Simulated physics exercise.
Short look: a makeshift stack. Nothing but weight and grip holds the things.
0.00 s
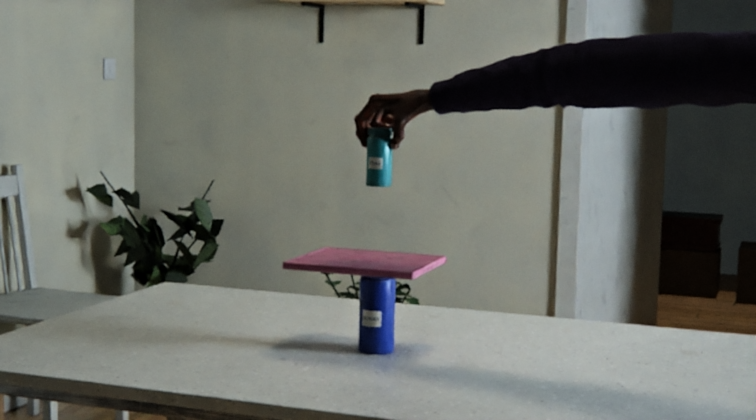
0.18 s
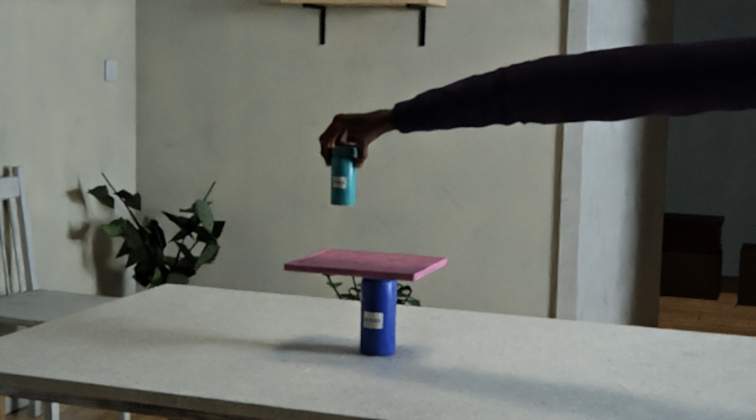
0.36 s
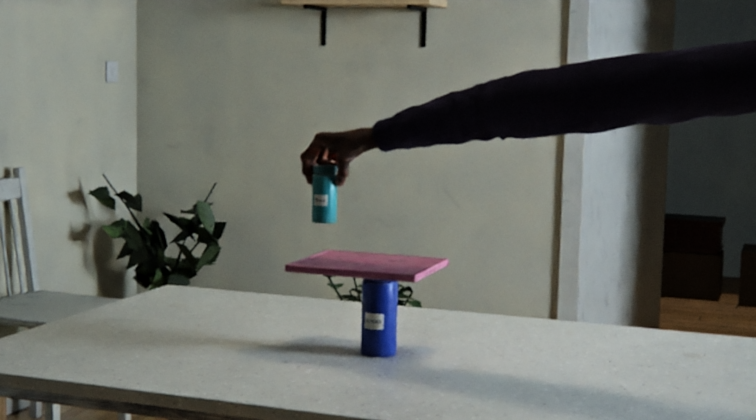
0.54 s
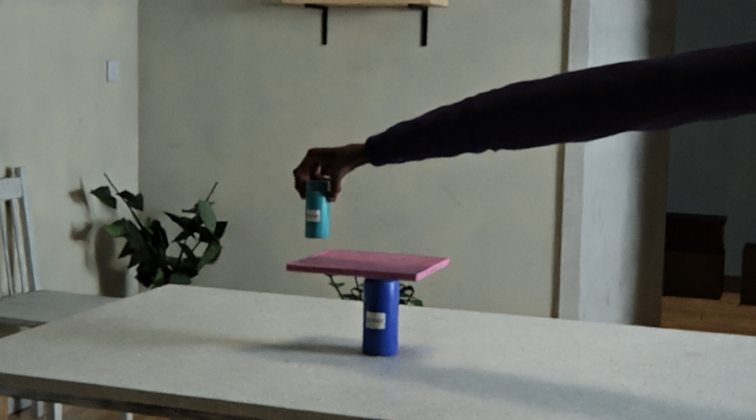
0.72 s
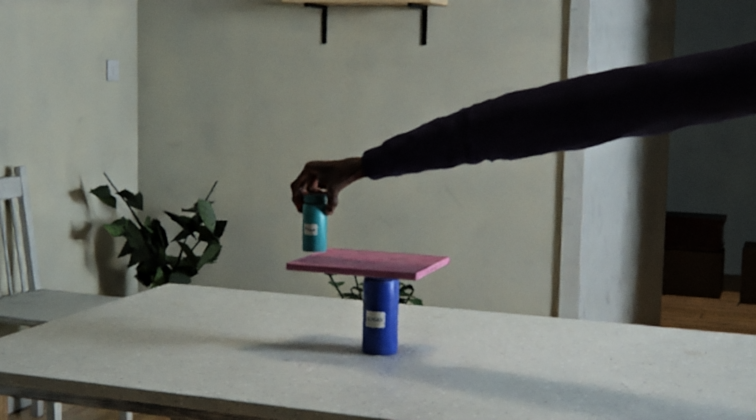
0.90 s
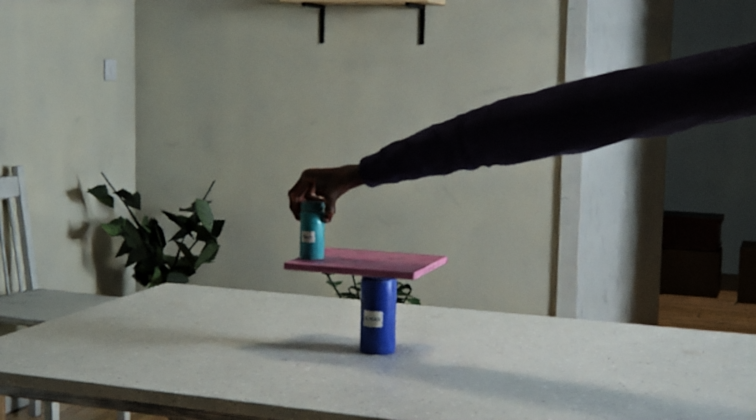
A hand lowered a turquoise shaker down and to the left, setting it near the left edge of a pink board balanced on a blue jar, and kept hold of it.
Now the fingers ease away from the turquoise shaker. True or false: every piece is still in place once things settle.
False.
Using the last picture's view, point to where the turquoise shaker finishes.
At about (270, 335).
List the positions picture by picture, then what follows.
Still above its spot; turquoise shaker (379, 157); blue jar (377, 309), in the first frame.
Still above its spot; turquoise shaker (343, 176); blue jar (378, 311), in the second frame.
Still above its spot; turquoise shaker (325, 194); blue jar (379, 312), in the third frame.
Still above its spot; turquoise shaker (318, 209); blue jar (381, 311), in the fourth frame.
Still above its spot; turquoise shaker (315, 222); blue jar (381, 310), in the fifth frame.
Set down, still held; turquoise shaker (312, 230); blue jar (378, 309), in the sixth frame.
By 1.30 s, turquoise shaker now fallen; pink lid tilted by 57°.
By 2.20 s, pink lid now fallen.
When it is over (2.9 s), fallen, turquoise shaker and pink lid; blue jar as before. End places, in pixels of the last picture, turquoise shaker near (270, 335). The stack gives way.
